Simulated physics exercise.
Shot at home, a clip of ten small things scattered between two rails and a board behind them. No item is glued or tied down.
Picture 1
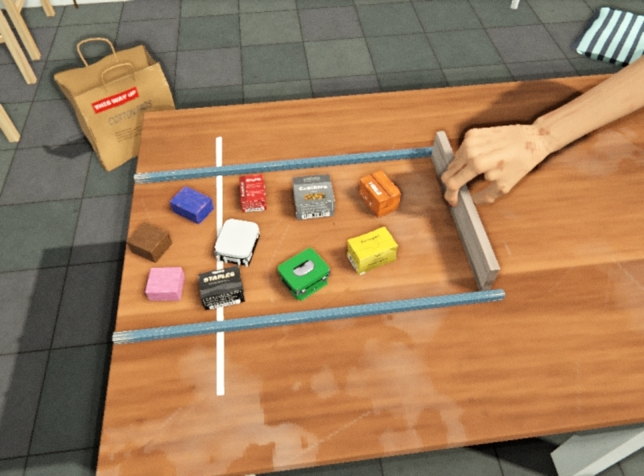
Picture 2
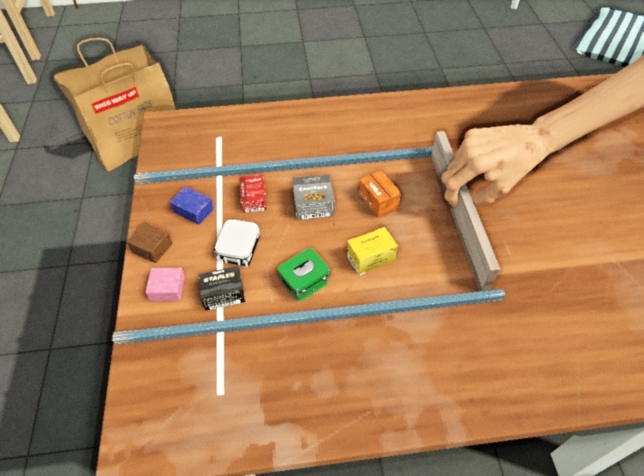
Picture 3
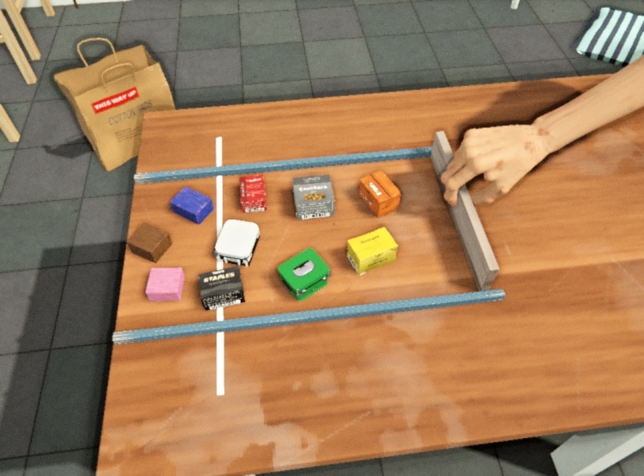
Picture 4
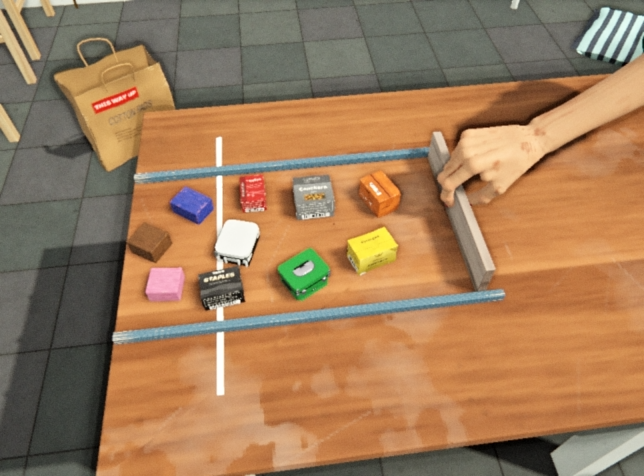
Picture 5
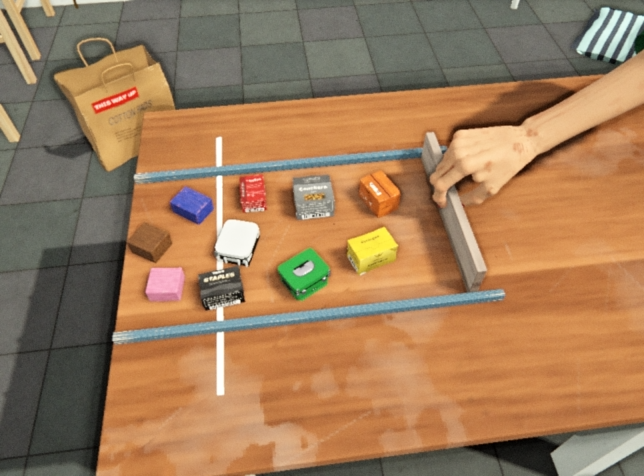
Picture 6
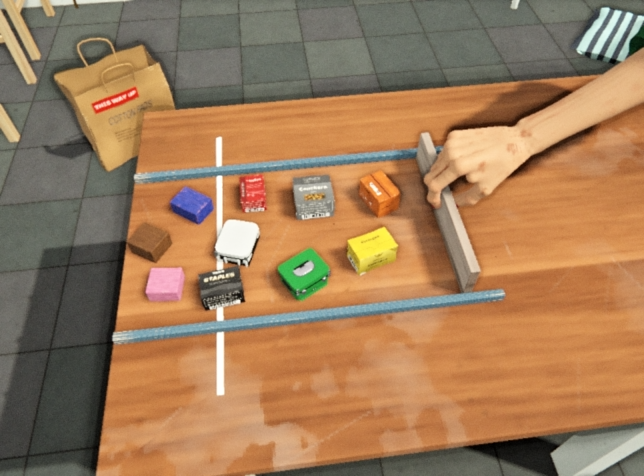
A hand at the right grips a grey board standing between two blue rails on a wooden table, seen from above at an angle in a room with a dark tiled floor. Small blue, brown, pink, red, grey, orange, yellow, green, black and white objects lie scattered left of it, around a white line. The hand slides the board slightly left; the objects and view stay still.
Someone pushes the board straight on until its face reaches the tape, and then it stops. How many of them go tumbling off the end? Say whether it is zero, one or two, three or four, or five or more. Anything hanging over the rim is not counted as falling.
The count that drops over the edge is just one or a pair.
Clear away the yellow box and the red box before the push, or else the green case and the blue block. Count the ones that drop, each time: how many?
0 in the first case and 0 in the second.
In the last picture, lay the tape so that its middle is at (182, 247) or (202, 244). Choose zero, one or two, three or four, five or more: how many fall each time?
The first spot would give 3 or 4 falling and the second 3 or 4.
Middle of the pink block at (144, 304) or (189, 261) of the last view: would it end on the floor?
One after the other: It keeps its spot; it keeps its spot.
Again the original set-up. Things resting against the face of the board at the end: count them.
The number is 3.
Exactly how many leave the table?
Counted up, you get 1.
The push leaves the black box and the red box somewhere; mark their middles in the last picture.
The black box ends up near (163, 294), and the red box near (142, 202).
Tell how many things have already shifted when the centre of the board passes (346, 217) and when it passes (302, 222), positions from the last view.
Counts: 4, 6.
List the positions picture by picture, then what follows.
In the first picture, brown block (150, 242); pink block (166, 284); blue block (192, 205); board (461, 206); tape (220, 243).
In the second picture, pink block (166, 284); red box (253, 193).
In the third picture, blue block (192, 206); black box (222, 288).
In the fourth picture, brown block (150, 242); yellow box (372, 251).
In the fifth picture, pink block (166, 284); green case (304, 275).
In the sixth picture, brown block (150, 242); pink block (166, 284); blue block (192, 206); board (444, 207); tape (220, 243).
Soon after, none off yet; brown block at rest near (150, 242); pink block at rest near (166, 284); blue block at rest near (192, 206).
In the end, the number that fall off is one or two; gone, blue block.
